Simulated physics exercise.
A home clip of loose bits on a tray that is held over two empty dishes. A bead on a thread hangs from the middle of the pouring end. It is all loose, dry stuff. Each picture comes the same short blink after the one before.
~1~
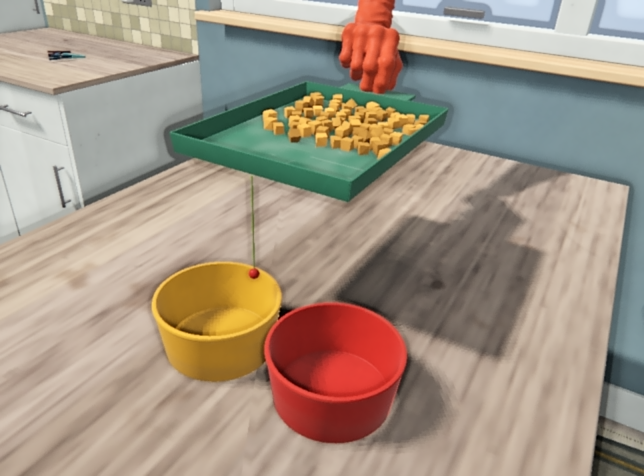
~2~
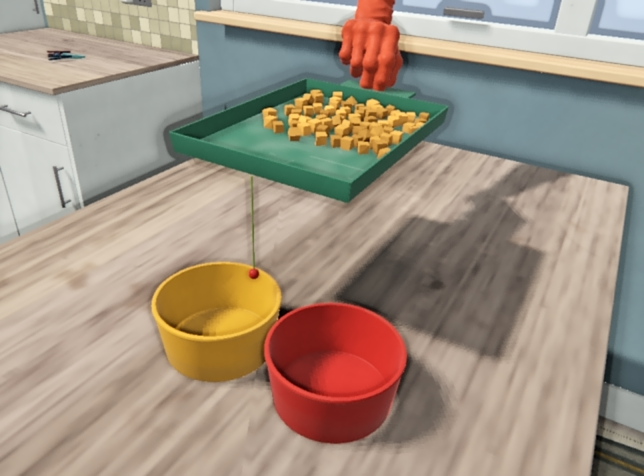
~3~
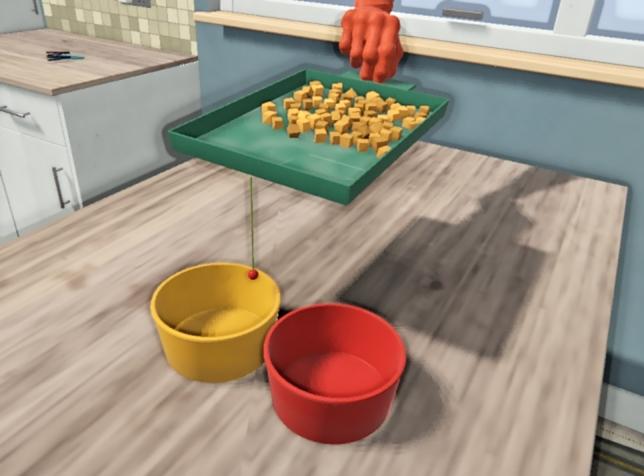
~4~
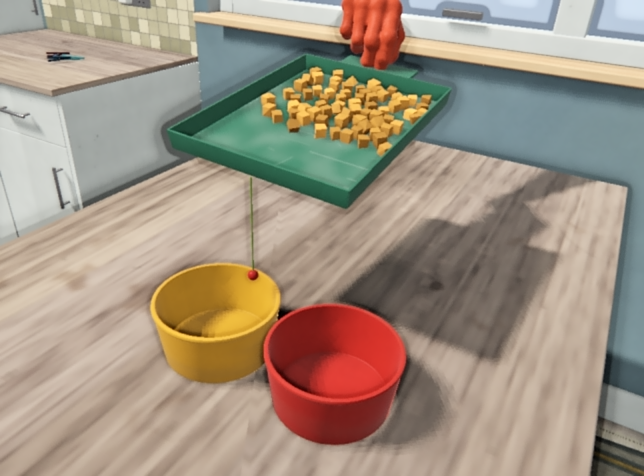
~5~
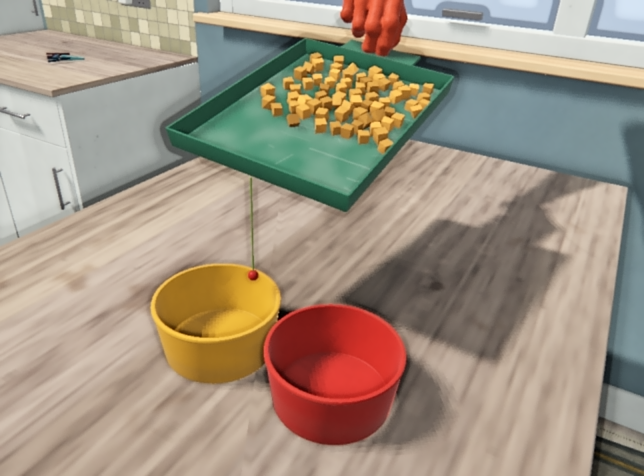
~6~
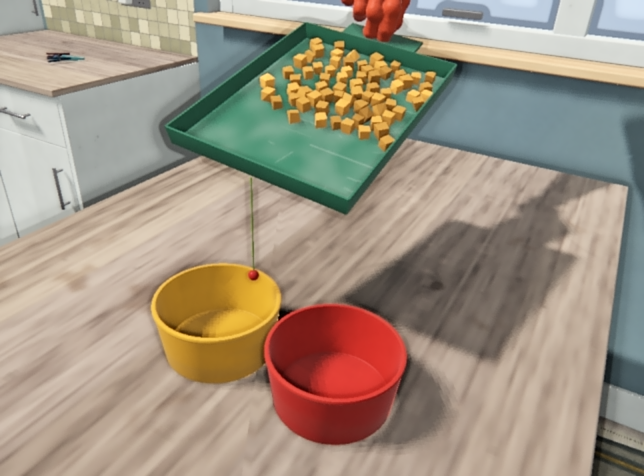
Green tray of small golden cubes tilting gradually as a red hand raises its far end above yellow and red dishes.
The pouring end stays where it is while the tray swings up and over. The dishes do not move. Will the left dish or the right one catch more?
The right-hand dish gets more.
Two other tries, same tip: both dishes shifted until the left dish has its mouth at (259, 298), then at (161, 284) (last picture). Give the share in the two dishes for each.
In turn 60 and 50 in a hundred.
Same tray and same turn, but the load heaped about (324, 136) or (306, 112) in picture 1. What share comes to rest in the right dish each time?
The first gives 80 %, the second 60 %.
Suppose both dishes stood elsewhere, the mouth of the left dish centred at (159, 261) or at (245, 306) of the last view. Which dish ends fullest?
At the first place the dish on the right, at the second the right-hand dish.
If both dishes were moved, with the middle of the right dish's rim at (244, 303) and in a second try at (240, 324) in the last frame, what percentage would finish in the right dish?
Near 20 % and 30 %.
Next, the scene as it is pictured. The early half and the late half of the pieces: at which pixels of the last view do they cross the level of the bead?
At about (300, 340), then at (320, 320).
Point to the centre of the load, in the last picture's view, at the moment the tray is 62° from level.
Near (330, 147).
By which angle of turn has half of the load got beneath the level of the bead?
Near 120 degrees.
Soon after the last picture, tray tipped steeply; nearly all on the tray; a stray few in the air.
A little later, tray tipped past a quarter turn; nearly all on the tray; a stray few in the right dish; a stray few in the left dish; a stray few outside both.
Later still, tray tipped past a quarter turn; most in the right dish; a small part in the left dish; a small part outside both.
At rest, tray tipped past a quarter turn; most in the right dish; a small part in the left dish; a small part outside both.
